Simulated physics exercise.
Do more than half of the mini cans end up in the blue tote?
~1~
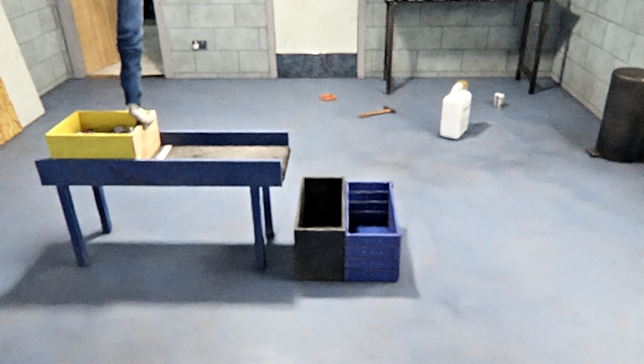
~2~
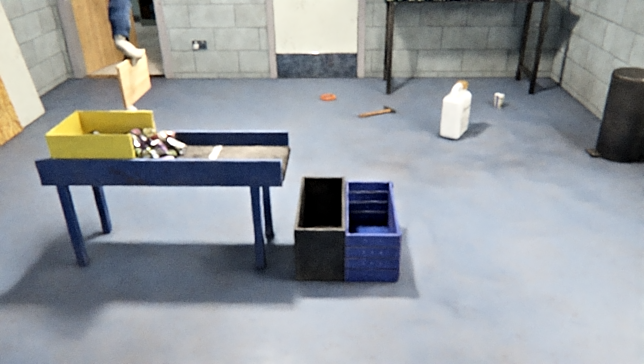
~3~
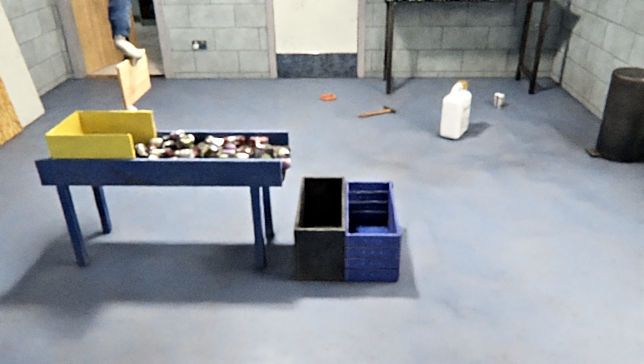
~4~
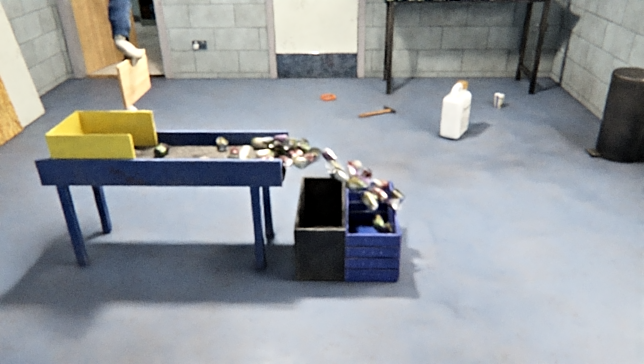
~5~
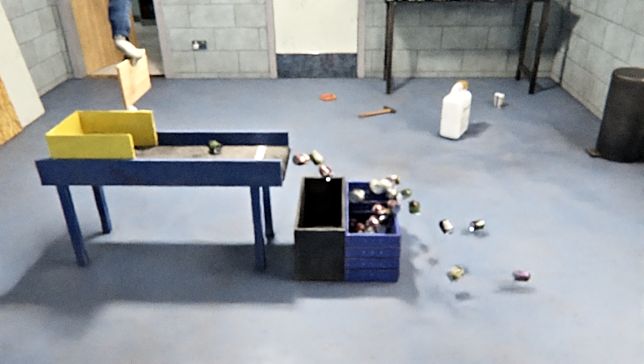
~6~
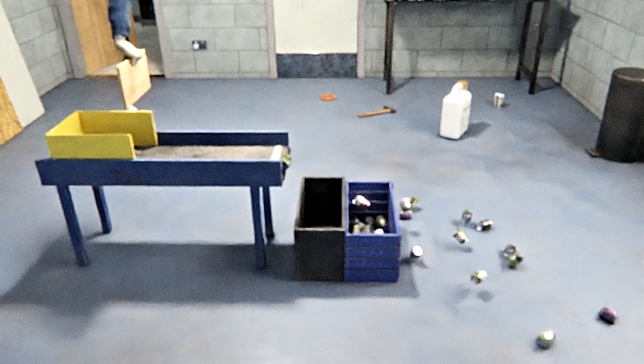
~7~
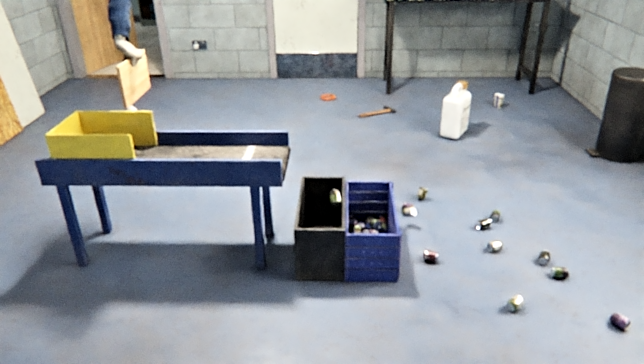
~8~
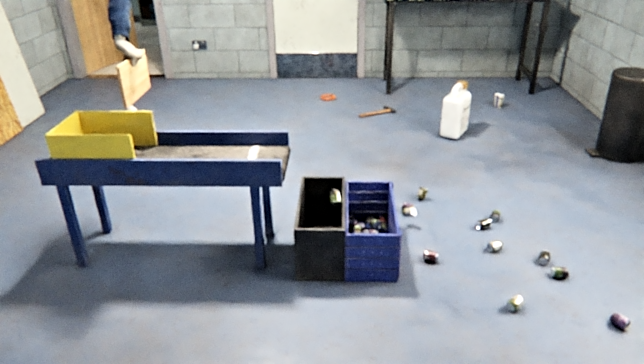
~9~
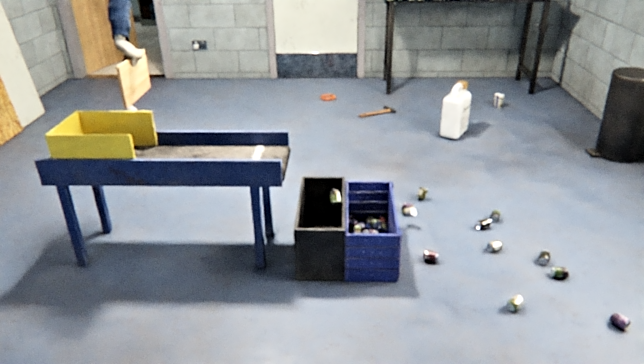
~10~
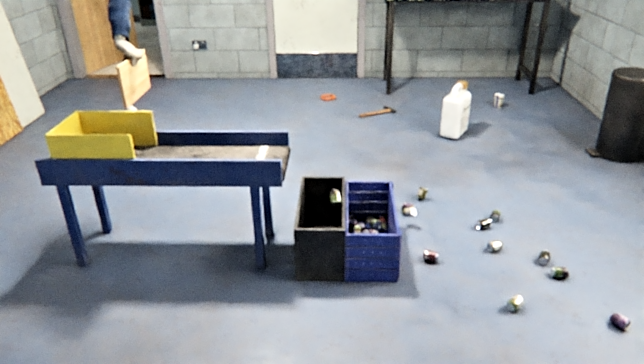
Yes, more than half of the mini cans finish in the blue tote, while most of the others lie on the floor to its right.
